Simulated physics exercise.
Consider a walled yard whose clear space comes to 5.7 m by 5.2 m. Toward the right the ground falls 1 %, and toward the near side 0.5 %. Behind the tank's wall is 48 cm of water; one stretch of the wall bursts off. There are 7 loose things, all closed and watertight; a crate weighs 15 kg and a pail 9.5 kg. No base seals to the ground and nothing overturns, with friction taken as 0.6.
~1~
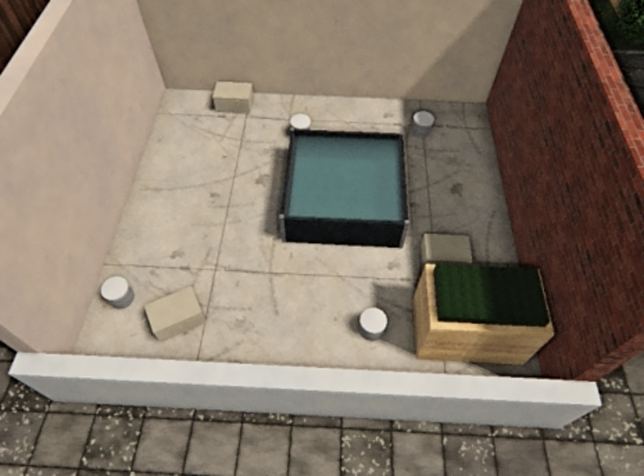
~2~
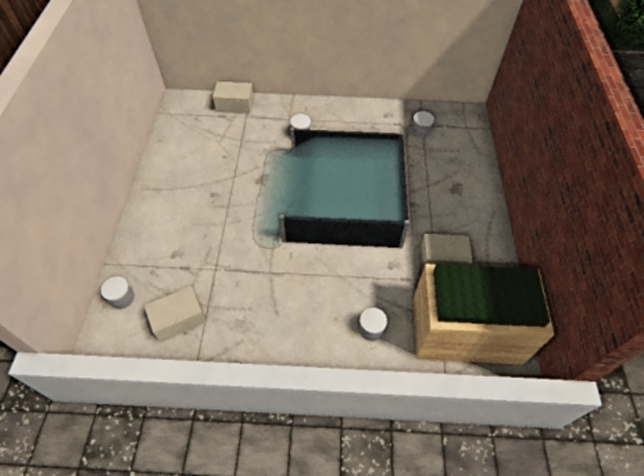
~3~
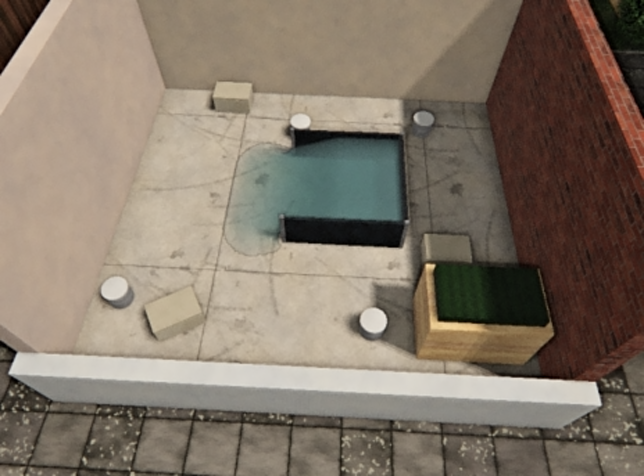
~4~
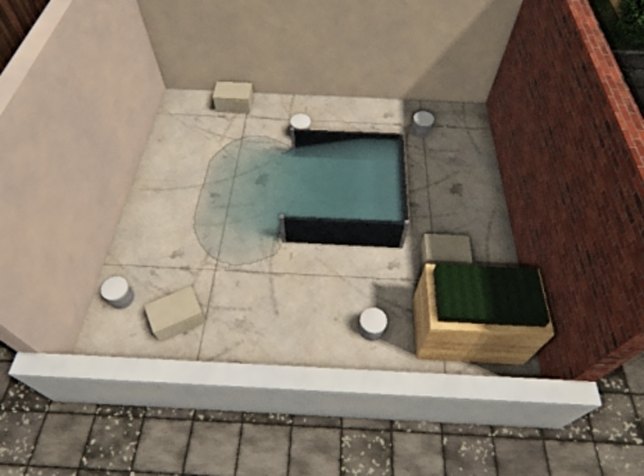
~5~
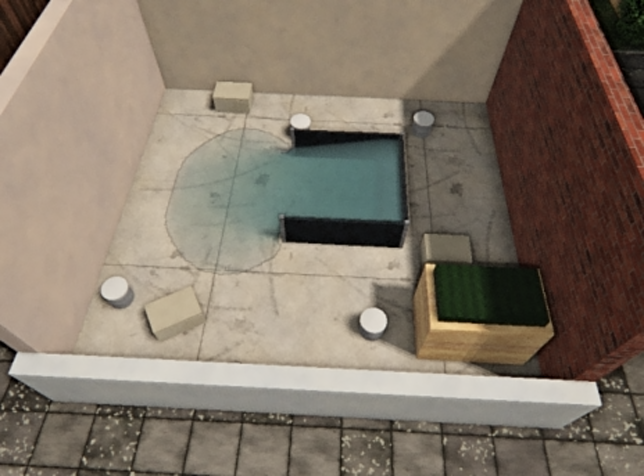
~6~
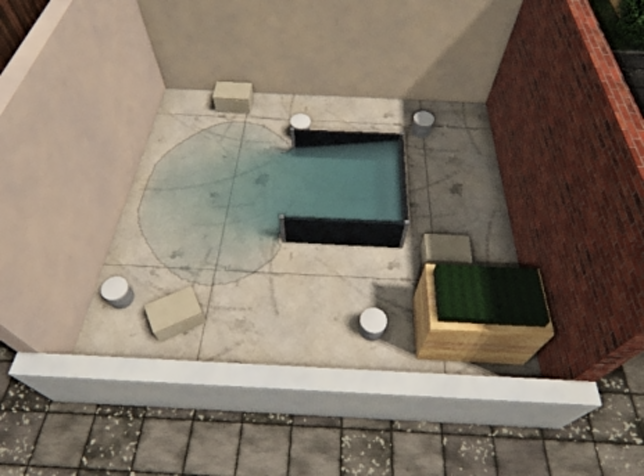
Water slips out through the open left side of a dark-walled square tank and spreads leftward in a thin, rounded, widening sheet across the pale paved floor of a walled yard, seen from high above. Around the tank sit white-topped grey pails, beige blocks and, at lower right by the red brick wall, a wooden box topped with green. These objects and the camera stay still.
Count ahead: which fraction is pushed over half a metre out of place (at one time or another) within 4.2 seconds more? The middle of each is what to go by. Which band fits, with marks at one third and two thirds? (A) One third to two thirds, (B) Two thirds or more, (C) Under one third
A, one third to two thirds.
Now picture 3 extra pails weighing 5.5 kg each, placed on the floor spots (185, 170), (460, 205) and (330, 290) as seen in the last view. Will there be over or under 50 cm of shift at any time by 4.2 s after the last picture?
In order: Beyond it, within it, within it.
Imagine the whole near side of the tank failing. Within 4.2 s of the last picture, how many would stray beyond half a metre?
That gives 3 of them.
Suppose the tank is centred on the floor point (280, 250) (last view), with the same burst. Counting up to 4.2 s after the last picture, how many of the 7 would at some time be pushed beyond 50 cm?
Then 3 of them would.
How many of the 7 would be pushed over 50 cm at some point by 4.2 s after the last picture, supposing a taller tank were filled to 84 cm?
In that case the number is 6.
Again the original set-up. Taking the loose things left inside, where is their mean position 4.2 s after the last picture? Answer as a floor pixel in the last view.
Mean floor pixel: About (366, 221).
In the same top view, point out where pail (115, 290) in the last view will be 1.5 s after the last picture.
Around (108, 316).
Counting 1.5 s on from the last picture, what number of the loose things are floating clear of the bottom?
I get 0.
Then, 0.4 s after the last picture 0 of 7 are over 50 cm from their spots; 0 afloat.
Then, 1.5 s after the last picture 0 of 7 are over 50 cm from their spots; 0 afloat.
Then, 2.8 s after the last picture 3 of 7 are over 50 cm from their spots; 0 afloat.
Then, 4.2 s after the last picture 3 of 7 are over 50 cm from their spots, and 3 have been at some point; 0 afloat.
